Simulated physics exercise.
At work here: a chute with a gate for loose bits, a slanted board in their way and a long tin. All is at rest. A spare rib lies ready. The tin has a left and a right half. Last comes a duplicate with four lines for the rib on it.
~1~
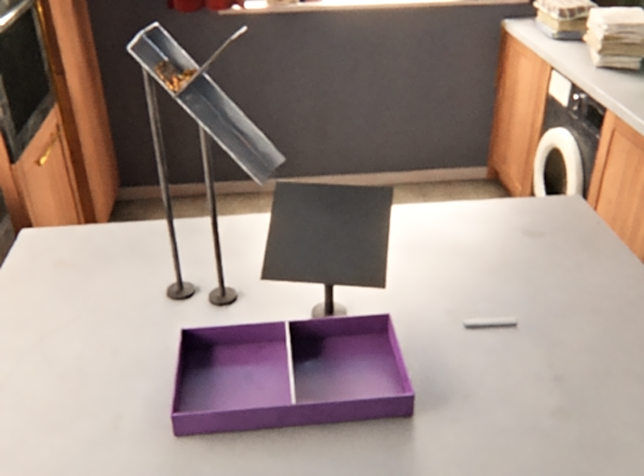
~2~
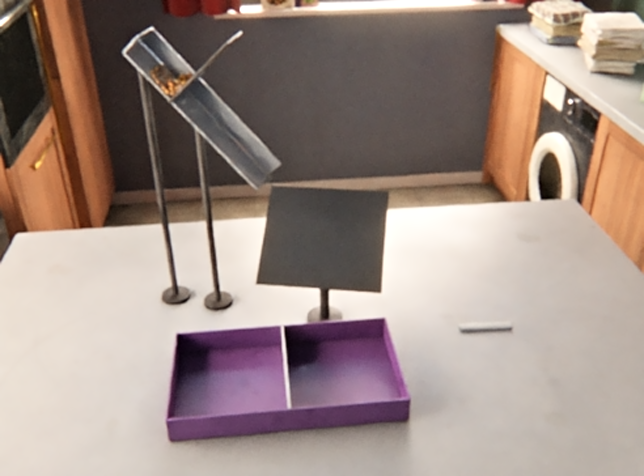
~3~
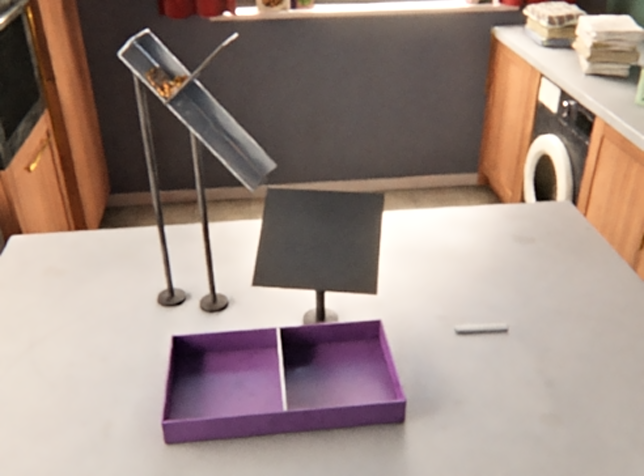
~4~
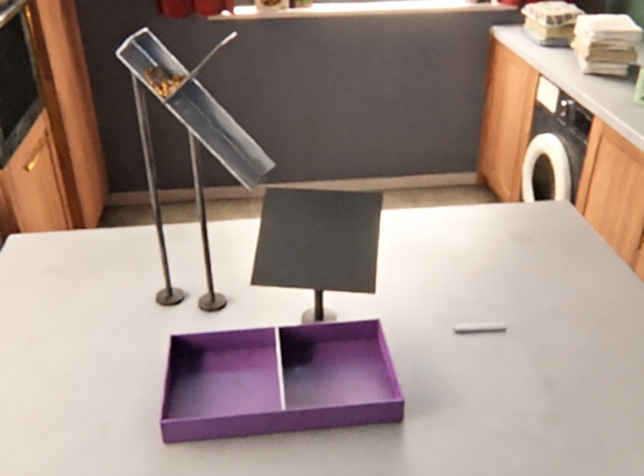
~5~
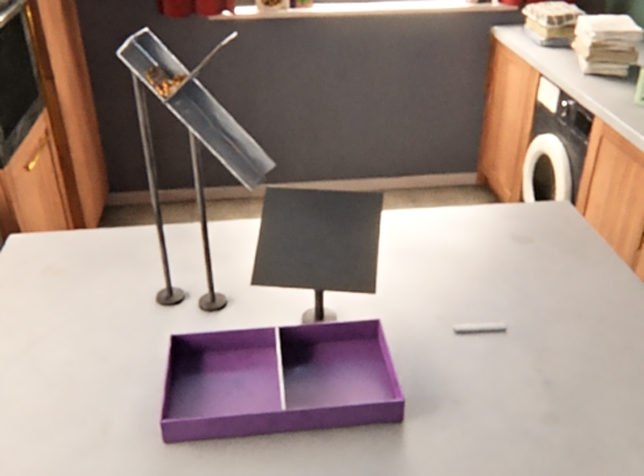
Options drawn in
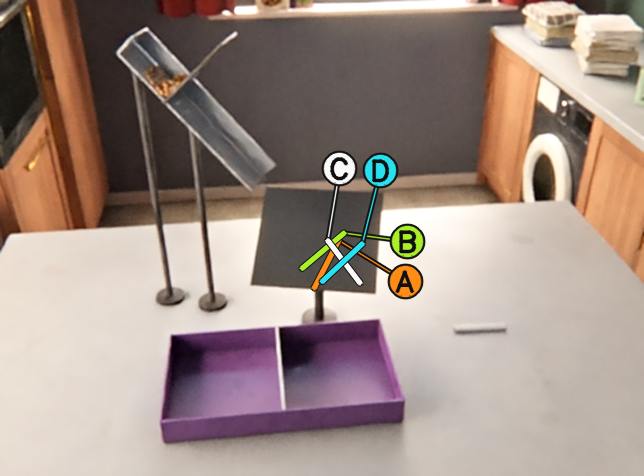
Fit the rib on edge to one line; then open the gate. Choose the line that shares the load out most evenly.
B is best.
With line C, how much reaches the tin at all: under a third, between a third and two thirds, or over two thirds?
Line C gives over two thirds.
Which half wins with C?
More lands on the right.
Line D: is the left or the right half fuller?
More lands on the right.
On the marked copy, line A from (338, 240) to (314, 287); line B from (344, 233) to (302, 268); line C from (327, 240) to (359, 282); line D from (362, 243) to (322, 281).
Choosing A, of what is caught, a small share in the left half, all but a few in the right.
Choosing B, of what is caught, close to half in the left half, close to half in the right.
Choosing C, of what is caught, only a few in the left half, all but a few in the right.
Choosing D, of what is caught, only a few in the left half, all but a few in the right.
